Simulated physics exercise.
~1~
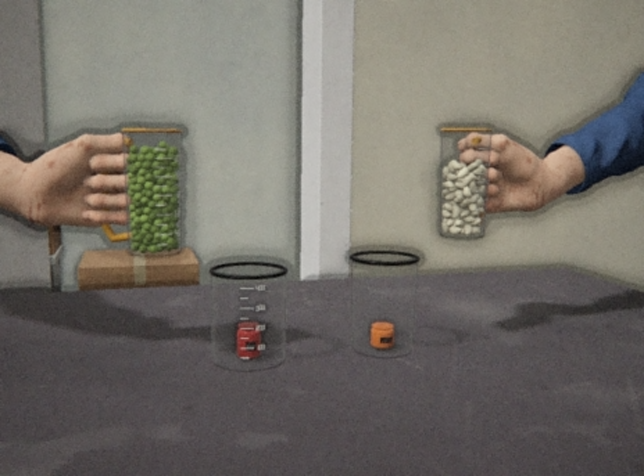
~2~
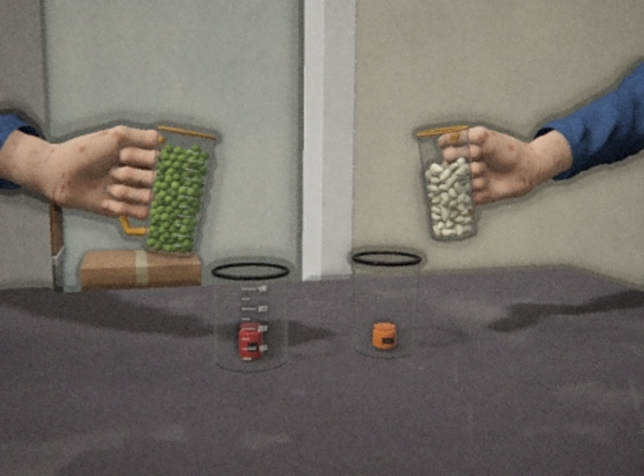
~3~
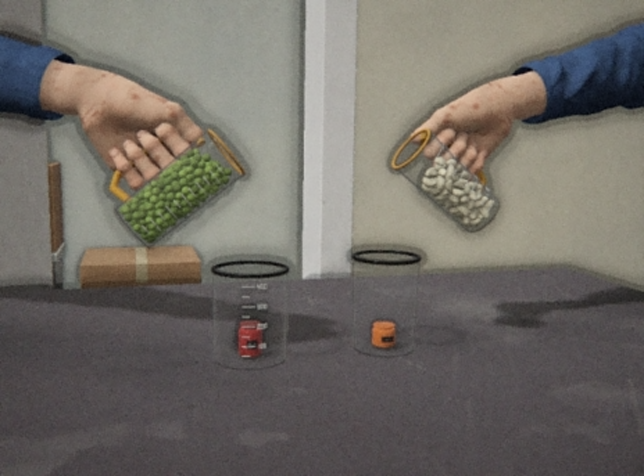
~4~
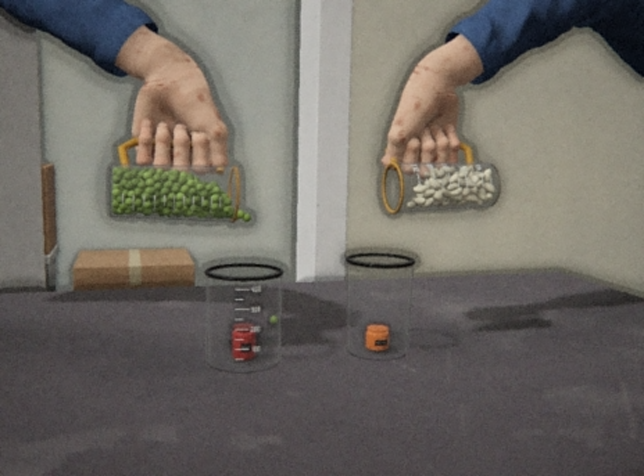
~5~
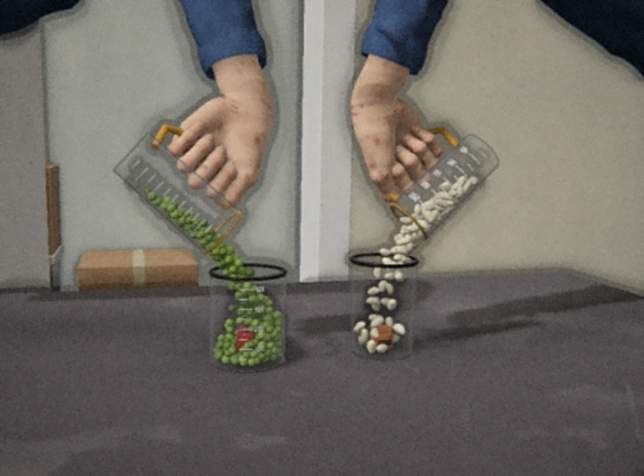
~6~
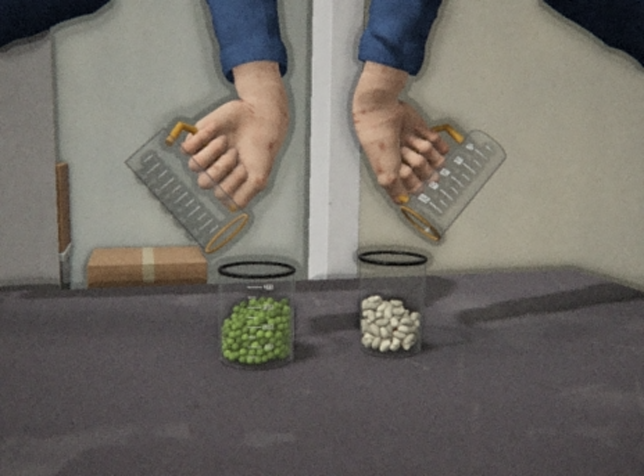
Two hands tilted clear cups, one of green peas on the left and one of white beans on the right, and poured them into two glass containers until the cups were empty, burying the small red object and the small orange one.
